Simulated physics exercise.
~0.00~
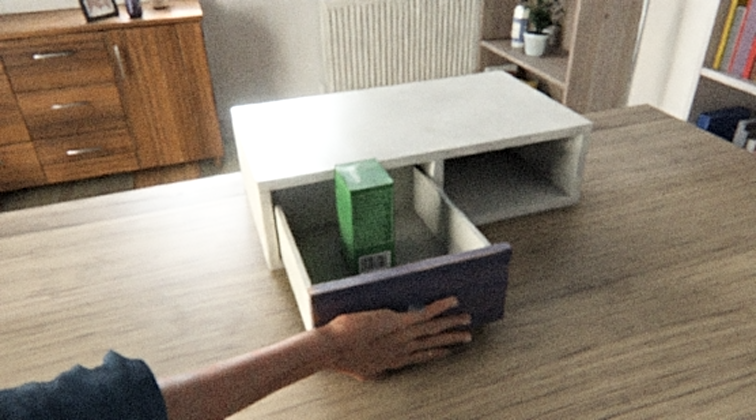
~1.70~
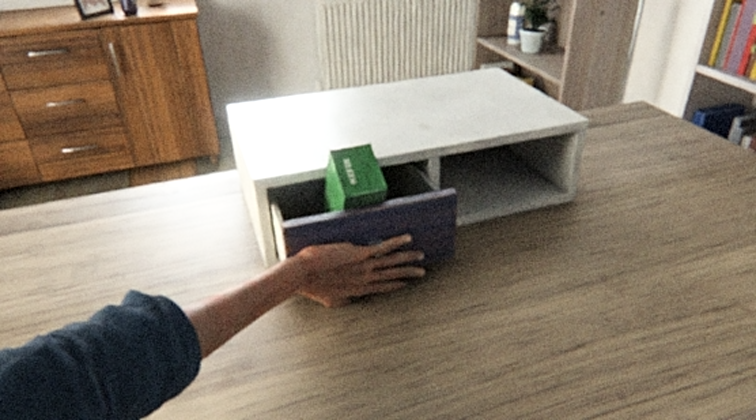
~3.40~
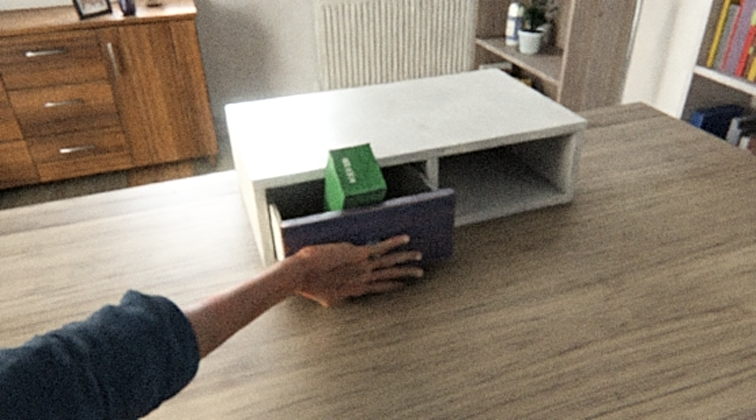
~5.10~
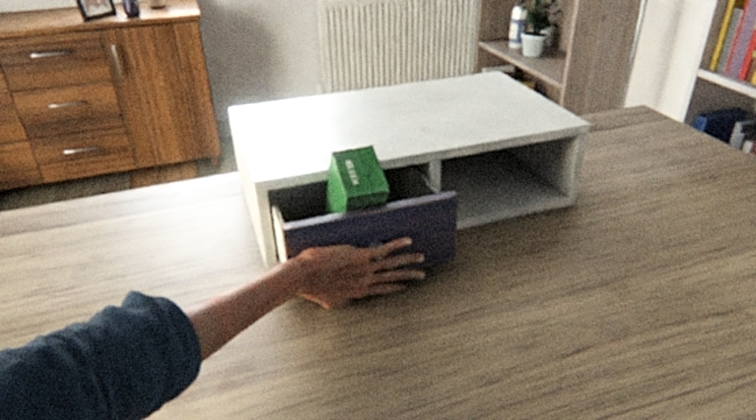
We see a hand pushing the dark purple front of an open drawer into a white cabinet on a wooden table, with an upright green carton inside. The drawer slides partway in, the carton ends up leaning, and the drawer stops, still partly open, with the hand against it.
